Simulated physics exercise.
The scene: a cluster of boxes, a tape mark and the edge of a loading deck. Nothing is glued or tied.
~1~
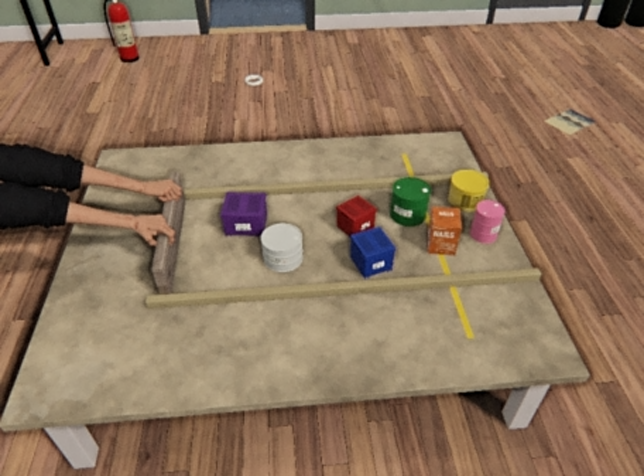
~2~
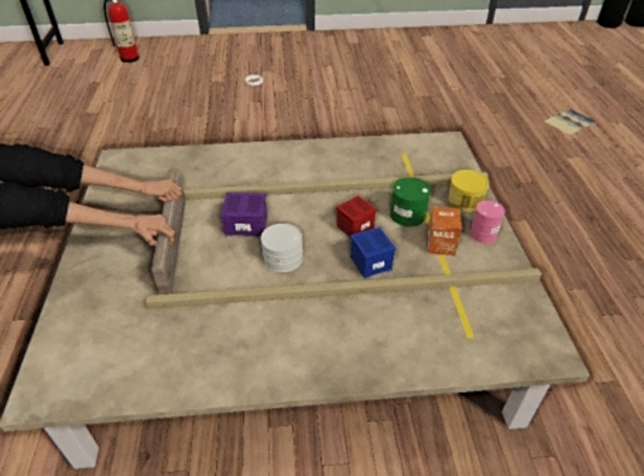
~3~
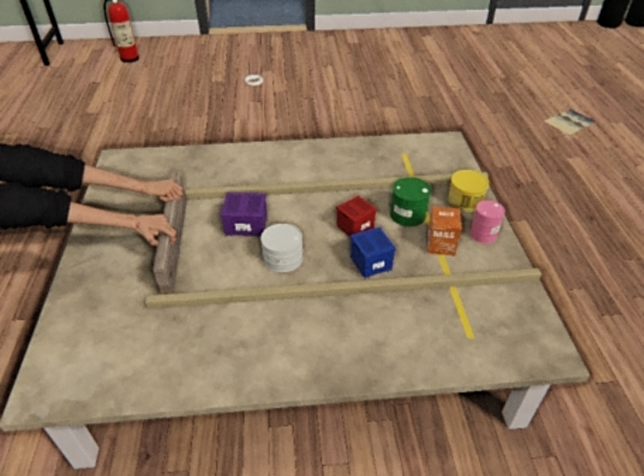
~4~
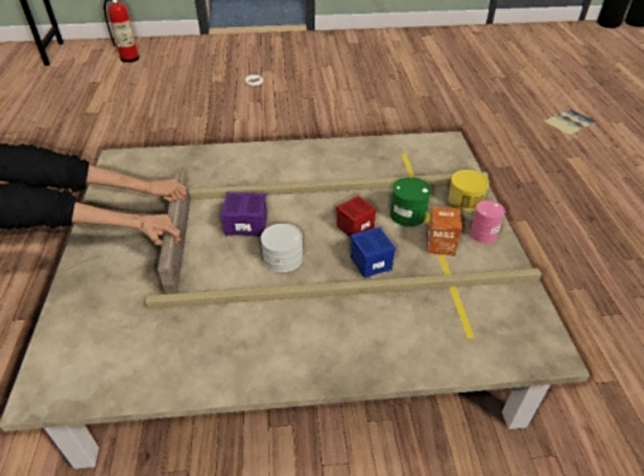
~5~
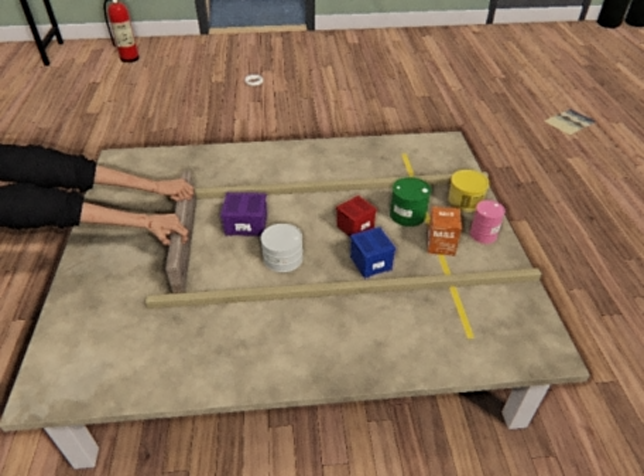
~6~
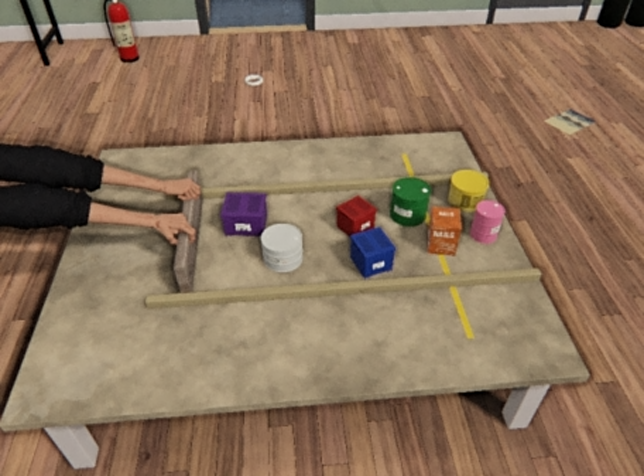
On a loading deck, two hands slowly sliding a plank slightly right toward a purple tote, the boxes and canisters staying still.
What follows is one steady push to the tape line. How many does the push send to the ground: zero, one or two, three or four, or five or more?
As it turns out, the number that fall off is one or two.
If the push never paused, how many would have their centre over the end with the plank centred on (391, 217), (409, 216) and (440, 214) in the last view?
Past the end: 0, 0 and 2.
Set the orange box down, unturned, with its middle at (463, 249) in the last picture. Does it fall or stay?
From there it holds on.
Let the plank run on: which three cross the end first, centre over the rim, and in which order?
They are the yellow pail, the pink canister, the green canister.
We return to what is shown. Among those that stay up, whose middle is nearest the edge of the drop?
It is the pink canister.
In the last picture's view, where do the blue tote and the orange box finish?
First (464, 256), then (493, 241).
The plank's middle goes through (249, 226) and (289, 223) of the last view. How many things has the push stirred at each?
By then 1, and 2.
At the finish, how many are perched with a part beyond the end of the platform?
Overhanging: 1.
Soon after, none off yet; pink canister at rest near (487, 222); yellow pail at rest near (468, 191); orange box at rest near (444, 231).
In the end, the number that fall off is one or two; gone, yellow pail.
